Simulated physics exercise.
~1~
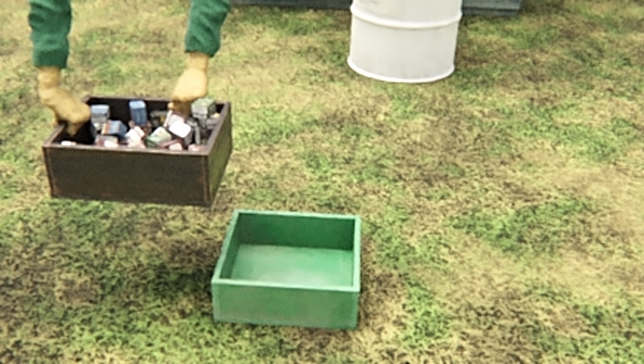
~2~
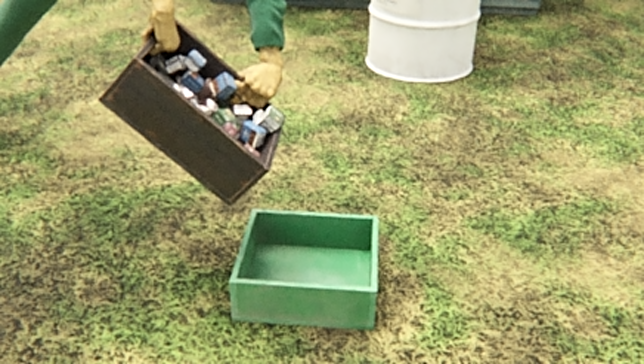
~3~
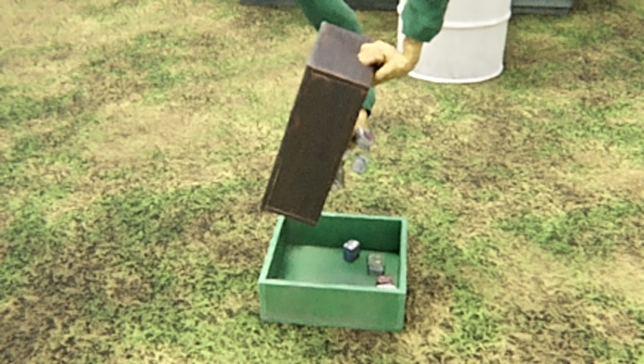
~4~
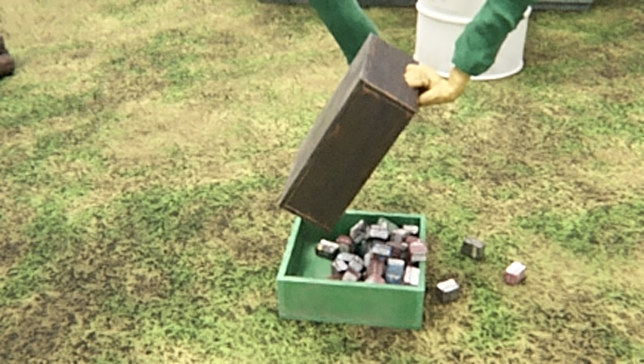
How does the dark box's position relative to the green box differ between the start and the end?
At the start the dark box was held level, up and to the left of the green box. By the end it was farther right, tipped steeply over just above the green box.
